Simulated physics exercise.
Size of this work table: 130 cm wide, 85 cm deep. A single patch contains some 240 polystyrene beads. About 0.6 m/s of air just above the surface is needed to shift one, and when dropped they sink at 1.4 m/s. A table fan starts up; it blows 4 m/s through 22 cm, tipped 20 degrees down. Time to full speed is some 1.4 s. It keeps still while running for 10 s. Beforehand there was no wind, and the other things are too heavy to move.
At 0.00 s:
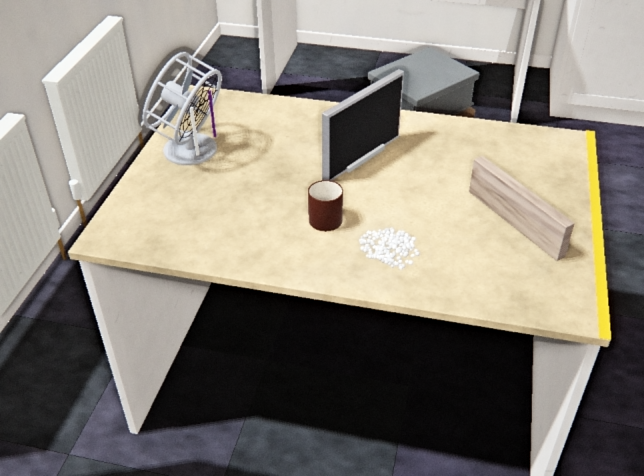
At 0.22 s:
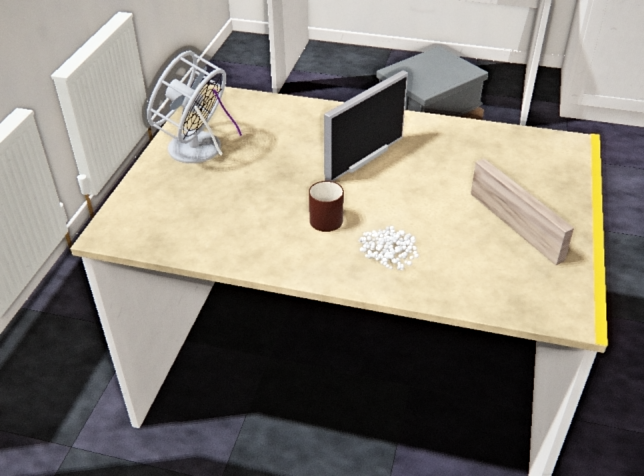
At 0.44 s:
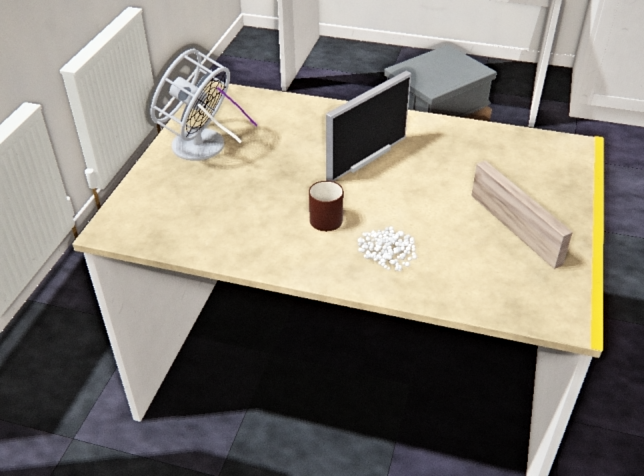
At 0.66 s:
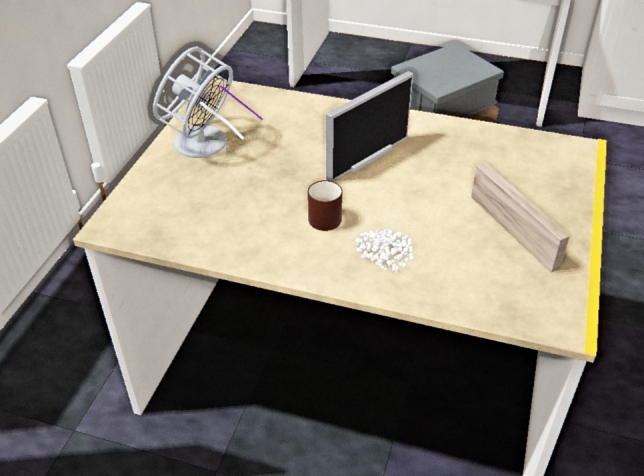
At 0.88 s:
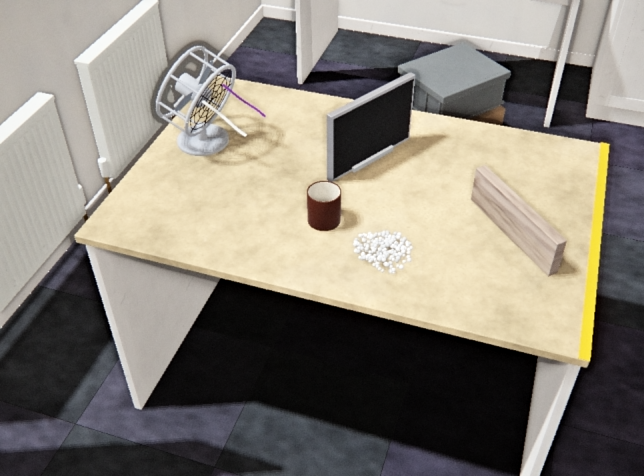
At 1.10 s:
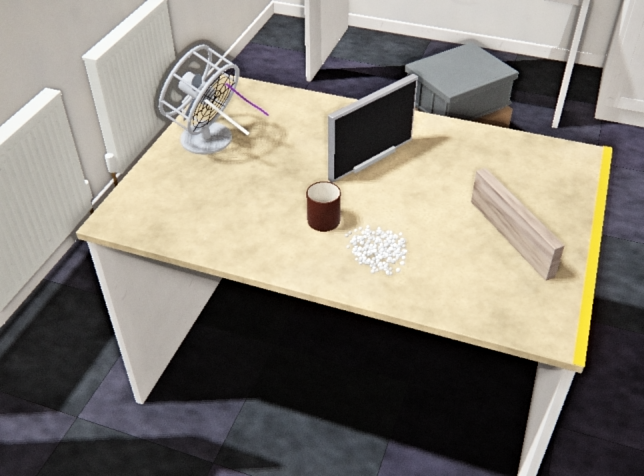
To begin with, white beads lie in a patch near a mug, a dark screen and a wooden board on a table, while strips hang at the table fan. The strips lift and stream outward as the view drifts slightly, then some beads shift a little while the other objects stay still.
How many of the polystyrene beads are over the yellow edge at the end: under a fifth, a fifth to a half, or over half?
Of the polystyrene beads, over half end over the yellow edge.
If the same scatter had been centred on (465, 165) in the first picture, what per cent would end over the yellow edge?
It would come to some 10 in a hundred.
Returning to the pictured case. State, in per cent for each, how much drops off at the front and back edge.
Roughly 1 per cent at the front edge and 0 per cent at the back edge.
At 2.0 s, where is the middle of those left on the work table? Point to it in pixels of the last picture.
Roughly pixel (485, 260).
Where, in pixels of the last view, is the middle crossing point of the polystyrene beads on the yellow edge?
The middle of the crossings lies near (589, 333) in the last picture.
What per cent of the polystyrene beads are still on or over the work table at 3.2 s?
Some 0 per cent.
After 2.0 s the count stands so, 29 % are over the yellow edge; the middle of those still in play is near (506, 271).
After 3.2 s the count stands so, 99 % are over the yellow edge.
After 5.5 s the count stands so, 100 % are over the yellow edge.
After 10.0 s, at the end, 100 % are over the yellow edge.
